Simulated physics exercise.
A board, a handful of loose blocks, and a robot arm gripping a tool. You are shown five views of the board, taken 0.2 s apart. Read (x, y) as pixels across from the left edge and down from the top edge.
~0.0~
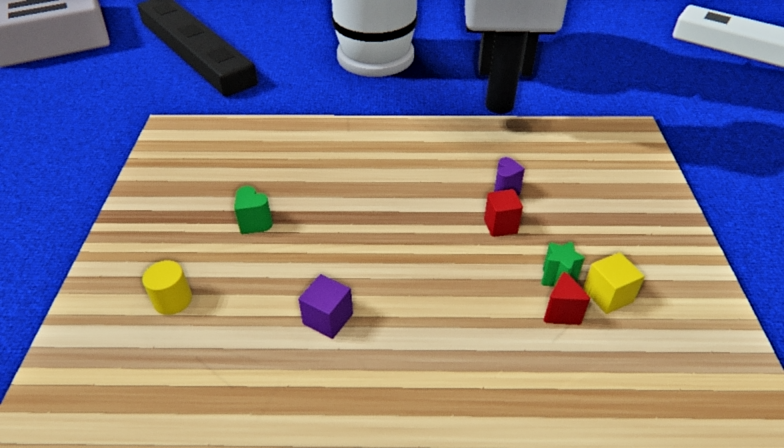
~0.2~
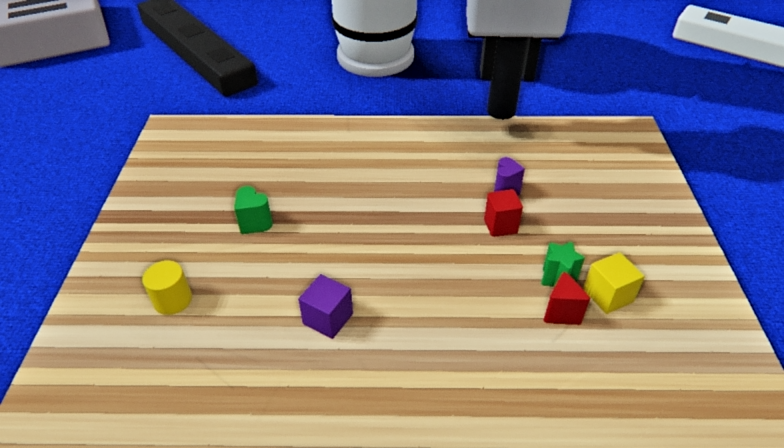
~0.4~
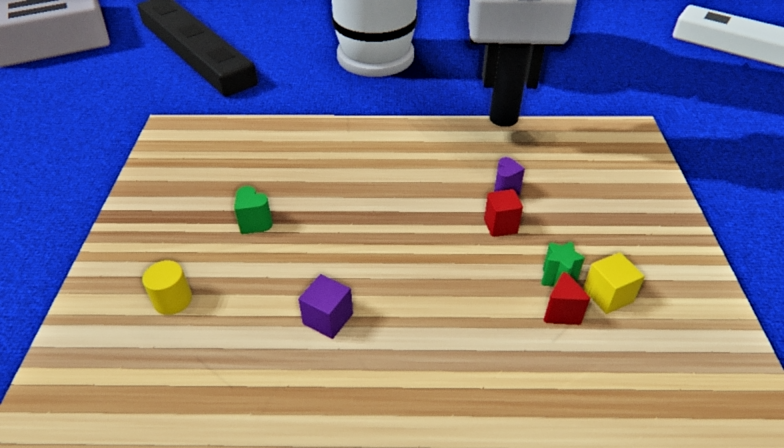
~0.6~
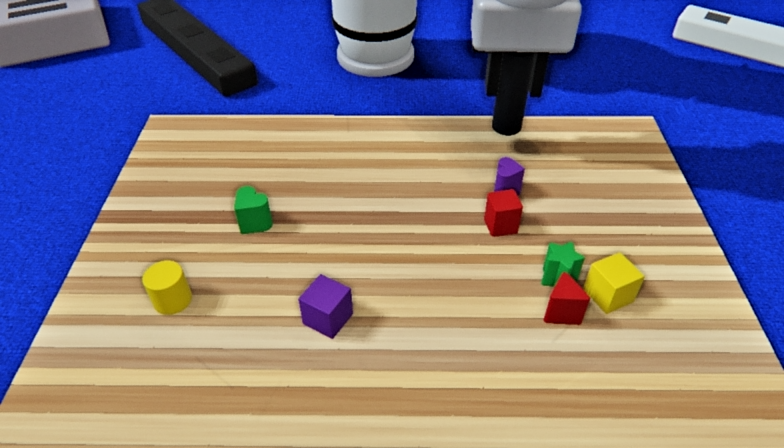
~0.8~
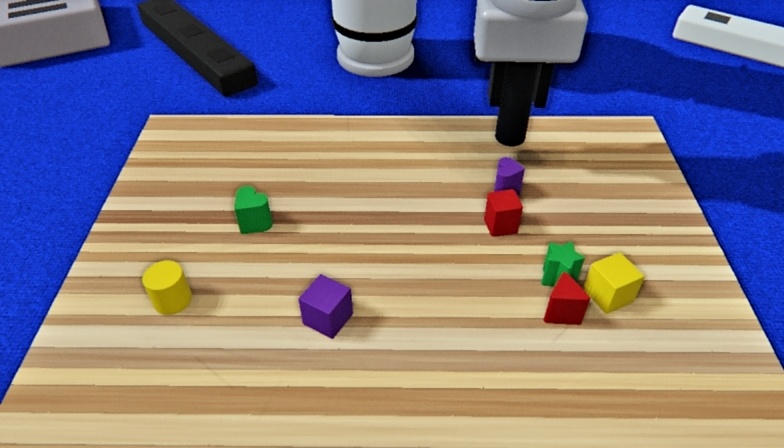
A robot arm slowly moves its black tool down toward the purple heart block.
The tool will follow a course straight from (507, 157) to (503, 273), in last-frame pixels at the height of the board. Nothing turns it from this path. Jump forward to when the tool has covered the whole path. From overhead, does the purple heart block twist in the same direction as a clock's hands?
Answer: No.
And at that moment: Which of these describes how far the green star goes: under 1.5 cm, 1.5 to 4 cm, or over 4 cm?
The shift is below 1.5 cm.
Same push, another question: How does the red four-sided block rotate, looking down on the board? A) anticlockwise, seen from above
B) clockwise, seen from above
My answer is option B.
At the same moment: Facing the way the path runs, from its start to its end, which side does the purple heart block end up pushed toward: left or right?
To the path's left.
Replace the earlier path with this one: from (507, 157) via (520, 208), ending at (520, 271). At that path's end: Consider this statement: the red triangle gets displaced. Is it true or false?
That is false.
What follows on the original path. One third of the way, tool at (509, 172); red four-sided block at (508, 206), turned 25° clockwise; purple heart block at (514, 186), turned 20° anticlockwise.
Two thirds of the way, tool at (508, 210); red four-sided block at (506, 229), turned 70° clockwise; purple heart block at (535, 217), turned 105° anticlockwise.
At the end, tool at (507, 254); red four-sided block at (495, 273), turned 100° clockwise; purple heart block at (540, 226), turned 150° anticlockwise; green star in place.
